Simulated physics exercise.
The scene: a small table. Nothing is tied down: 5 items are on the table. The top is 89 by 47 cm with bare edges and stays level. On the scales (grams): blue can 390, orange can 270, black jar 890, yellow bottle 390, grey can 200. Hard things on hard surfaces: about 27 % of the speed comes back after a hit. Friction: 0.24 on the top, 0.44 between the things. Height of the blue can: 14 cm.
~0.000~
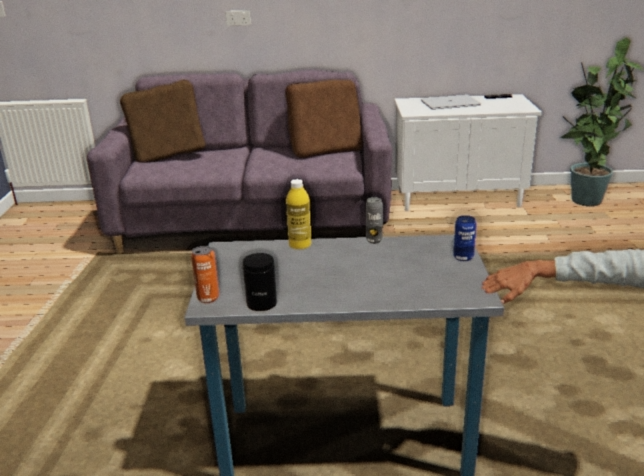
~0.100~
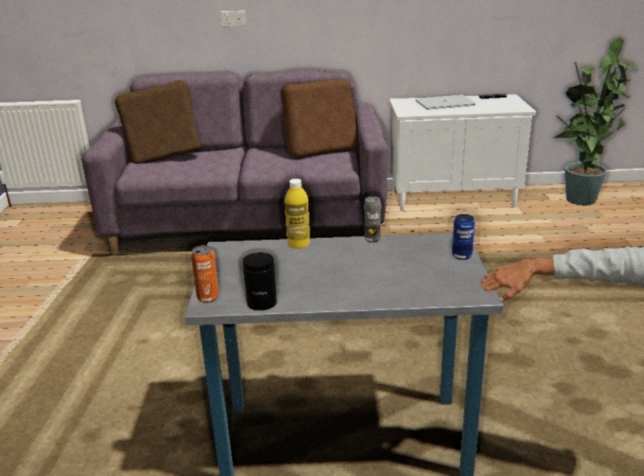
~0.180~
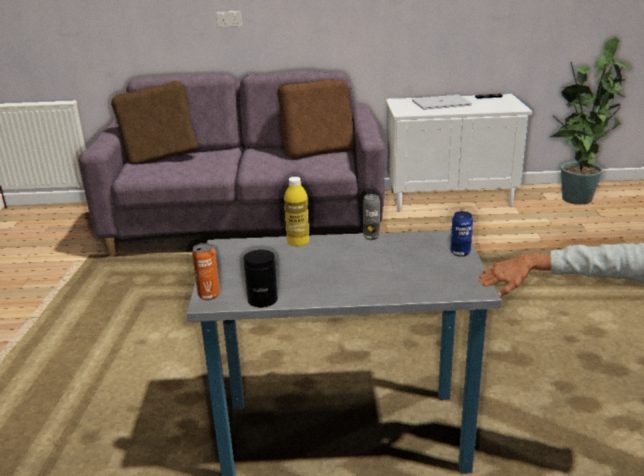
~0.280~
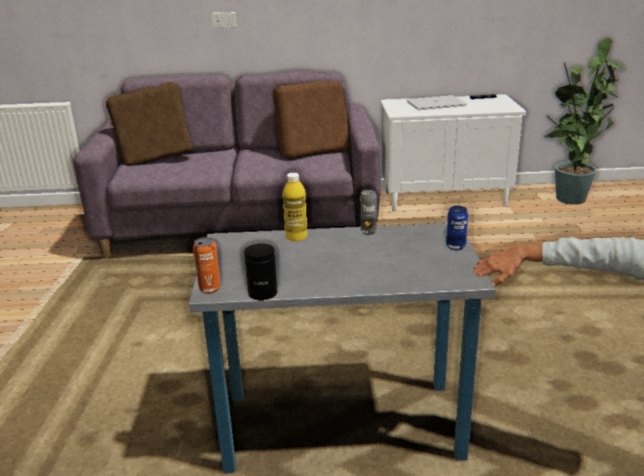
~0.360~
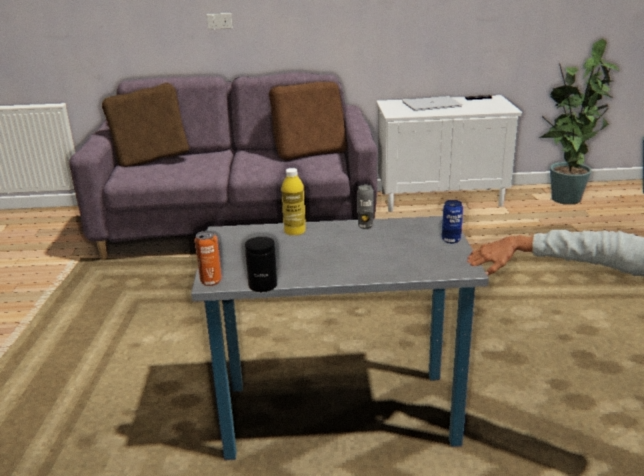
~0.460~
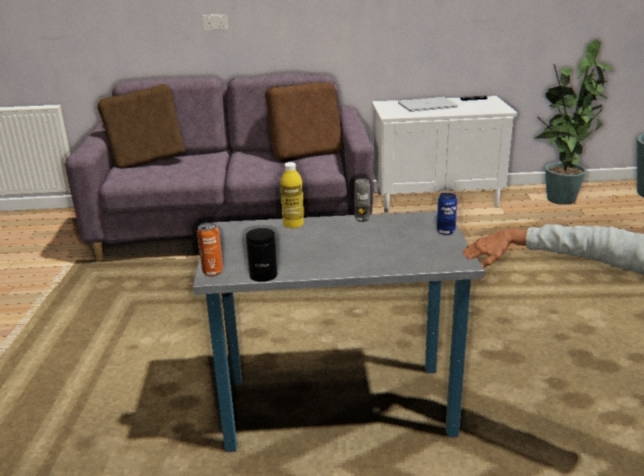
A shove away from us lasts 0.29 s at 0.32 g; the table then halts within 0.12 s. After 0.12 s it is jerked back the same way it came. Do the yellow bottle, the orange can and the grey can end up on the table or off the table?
The yellow bottle falls off the table and the orange can stays on the table and the grey can falls off the table.
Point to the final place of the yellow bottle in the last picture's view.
Around (300, 355).
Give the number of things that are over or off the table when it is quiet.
In all, 2.
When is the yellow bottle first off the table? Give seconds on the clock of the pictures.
At about 0.6 s.
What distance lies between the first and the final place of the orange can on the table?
About 9 cm.
By 0.66 s, table shifted 18 cm; yellow bottle and grey can now off the table; orange can 5 cm from its spot near (212, 242); blue can 5 cm from its spot.
By 0.86 s, table shifted 7 cm; orange can 12 cm from its spot near (211, 248); blue can 12 cm from its spot; black jar 12 cm from its spot.
By 1.06 s, orange can 10 cm from its spot near (208, 260); black jar 10 cm from its spot; blue can 10 cm from its spot.
By 1.26 s, orange can 9 cm from its spot near (208, 262); black jar 9 cm from its spot; blue can 9 cm from its spot.
When it is over (1.7 s), off the table, yellow bottle and grey can; not toppled but over 5 cm from the start, blue can, orange can and black jar. In the last view, yellow bottle near (300, 355), orange can near (208, 262).
